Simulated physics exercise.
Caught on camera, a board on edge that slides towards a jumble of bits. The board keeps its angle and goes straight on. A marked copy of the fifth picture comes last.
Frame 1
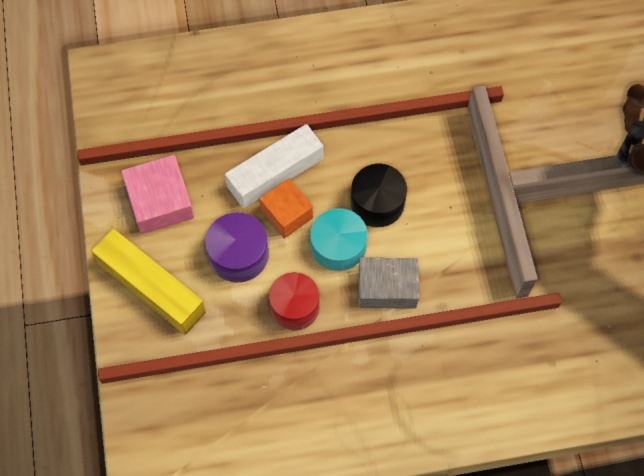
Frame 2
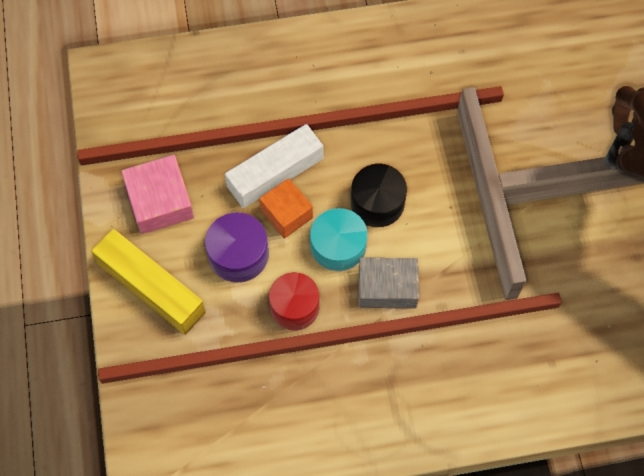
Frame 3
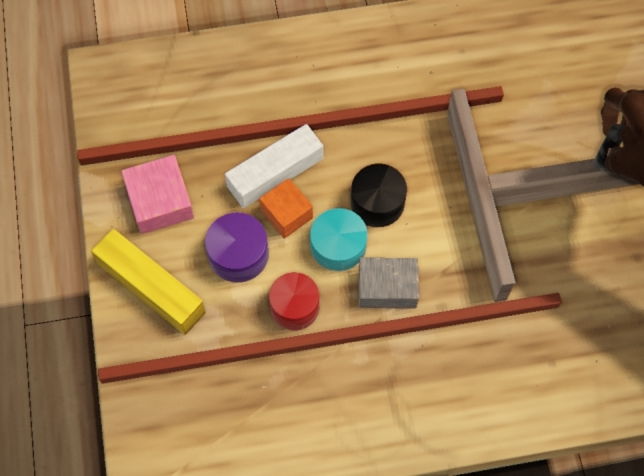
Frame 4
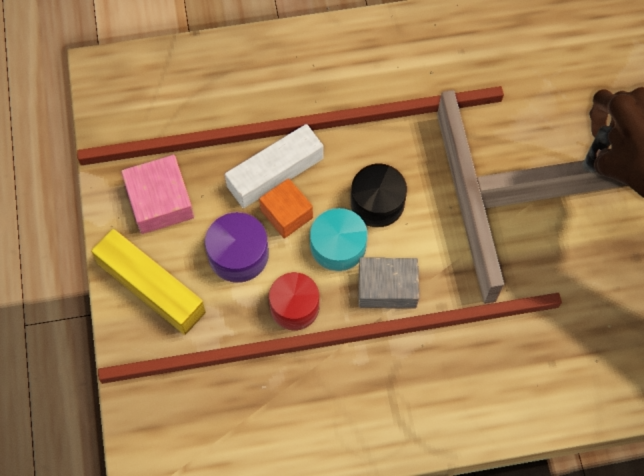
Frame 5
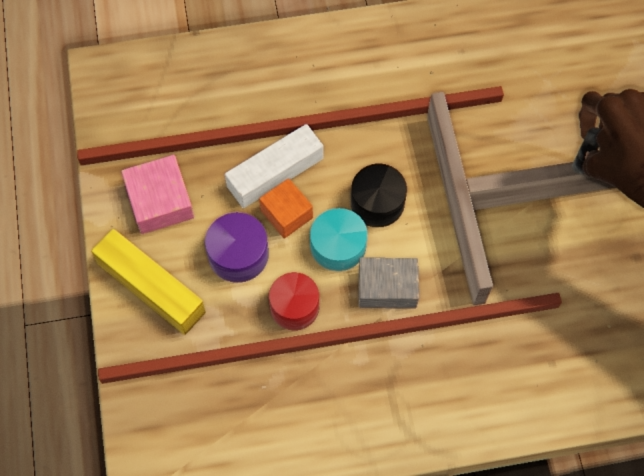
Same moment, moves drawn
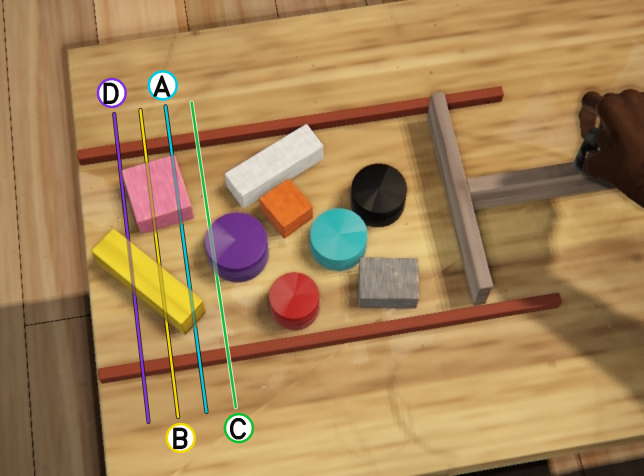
In the video, a hand at the right holds the handle of an upright board and slides it slowly left between two red rails, towards a group of colourful blocks, discs and sticks that stay still, with a gap remaining.
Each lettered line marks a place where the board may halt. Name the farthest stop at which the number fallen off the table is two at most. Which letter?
A.
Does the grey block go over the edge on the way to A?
No.
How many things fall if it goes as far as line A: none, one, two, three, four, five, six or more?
By then, two.
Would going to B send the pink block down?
By then, yes.
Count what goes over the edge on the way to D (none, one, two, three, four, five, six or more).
In all, six or more.
On the marked copy, A at (185, 250); B at (158, 254); C at (212, 246); D at (130, 259).
Taking A. A third of the way, board (362, 202); grey block (340, 296); red tin (286, 303).
Two thirds of the way, board (263, 217); yellow stick (125, 298); pink block (122, 200).
When it is over, board (186, 229); yellow stick over the edge; pink block over the edge; two fallen.
As for the rest, B drops five; C is within the limit but short; D drops six.
